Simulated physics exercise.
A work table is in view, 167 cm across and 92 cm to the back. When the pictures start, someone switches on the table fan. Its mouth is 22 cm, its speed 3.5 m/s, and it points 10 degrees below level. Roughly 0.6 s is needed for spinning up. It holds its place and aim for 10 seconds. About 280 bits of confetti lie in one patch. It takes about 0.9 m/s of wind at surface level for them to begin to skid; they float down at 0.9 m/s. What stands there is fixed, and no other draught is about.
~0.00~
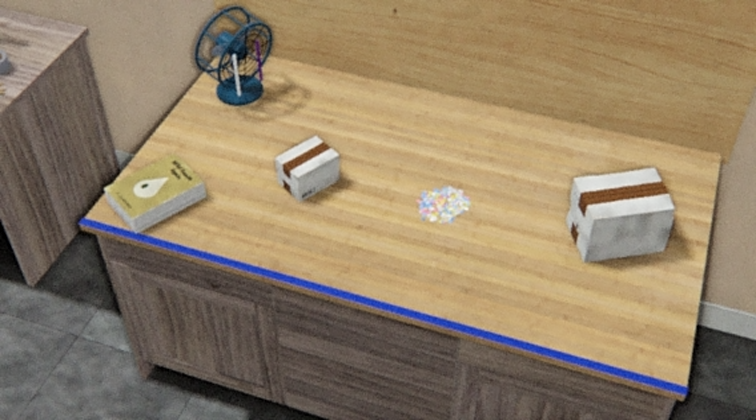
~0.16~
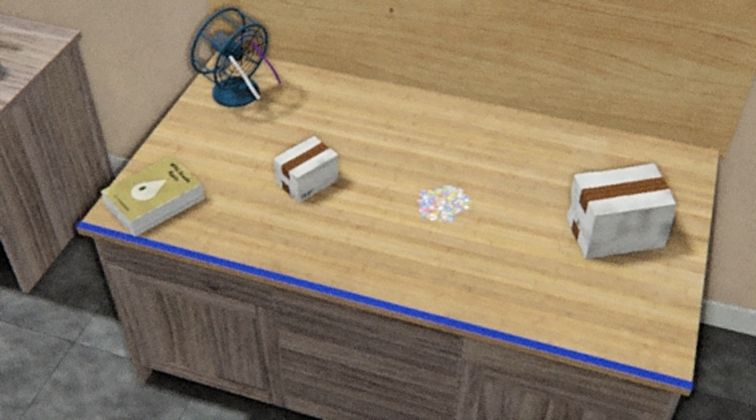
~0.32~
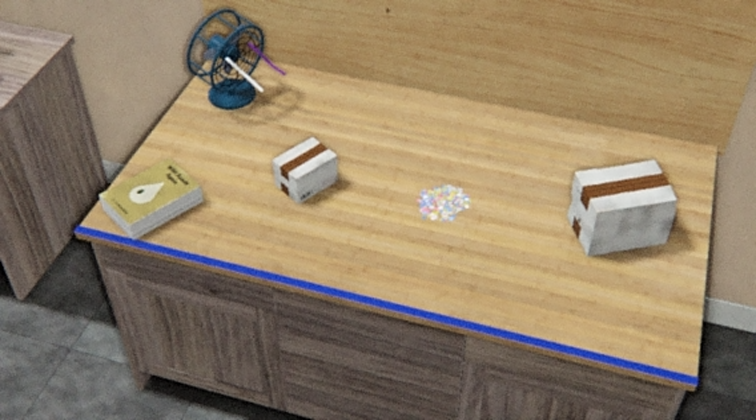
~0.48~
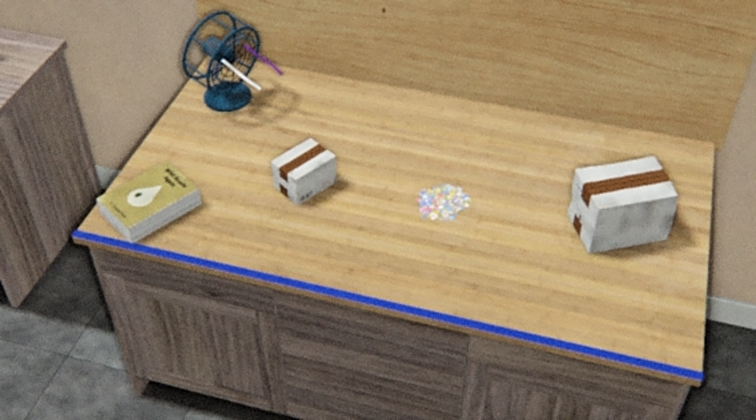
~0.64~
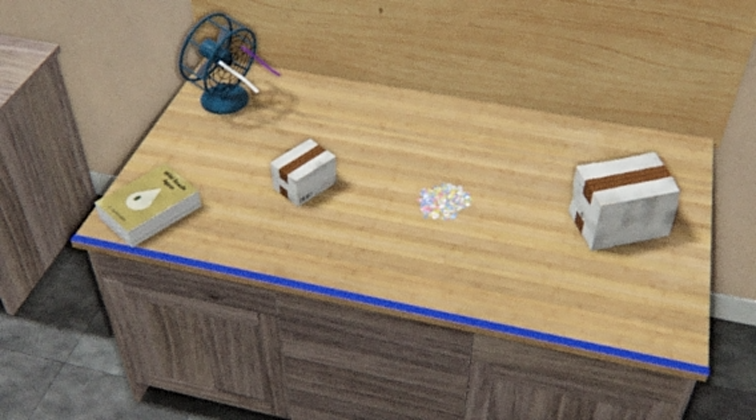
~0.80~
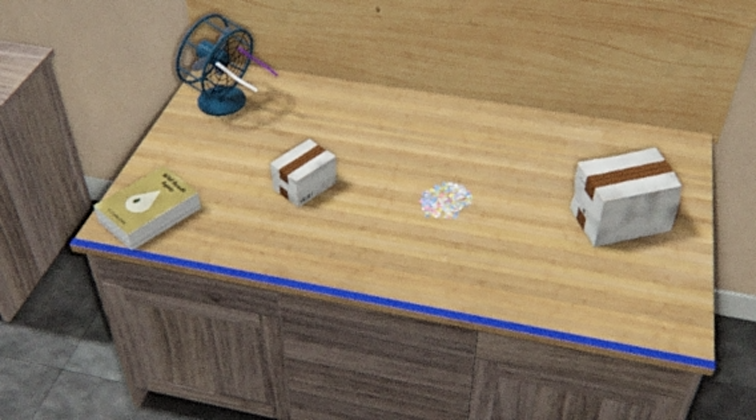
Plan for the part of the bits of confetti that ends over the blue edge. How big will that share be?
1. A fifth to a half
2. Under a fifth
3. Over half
Option 3: Over half.
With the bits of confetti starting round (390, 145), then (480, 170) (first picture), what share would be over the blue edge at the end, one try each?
It goes 5 % first, then 0 %.
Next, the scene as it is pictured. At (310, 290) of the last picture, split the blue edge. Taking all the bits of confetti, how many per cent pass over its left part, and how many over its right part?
Roughly 0 % cross the left stretch, and around 80 % the right stretch.
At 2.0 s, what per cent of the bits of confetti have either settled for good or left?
The share is roughly 90 %.
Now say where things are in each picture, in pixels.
The middle of the bits of confetti is near (445, 205), none has stirred yet and the mouth of the table fan is at (234, 48), in the first frame.
The middle of the bits of confetti is near (445, 203), none has stirred yet and the blue edge is centred on (359, 302), in the second frame.
The middle of the bits of confetti is near (445, 202), none has stirred yet, the top of a box is at (305, 157) and the top of a box is at (627, 185), in the third frame.
The middle of the bits of confetti is near (445, 202) and none has stirred yet, in the fourth frame.
The middle of the bits of confetti is near (445, 201) and none has stirred yet, in the fifth frame.
The middle of the bits of confetti is near (447, 200) and about 1 % have left their places, in the sixth frame.
After 2.0 s, 10 % are on the move or not yet settled, 73 % are over the blue edge.
After 3.2 s, 3 % are on the move or not yet settled, 78 % are over the blue edge.
After 5.5 s, 2 % are on the move or not yet settled, 79 % are over the blue edge.
After 10.0 s, at the end, 80 % are over the blue edge.
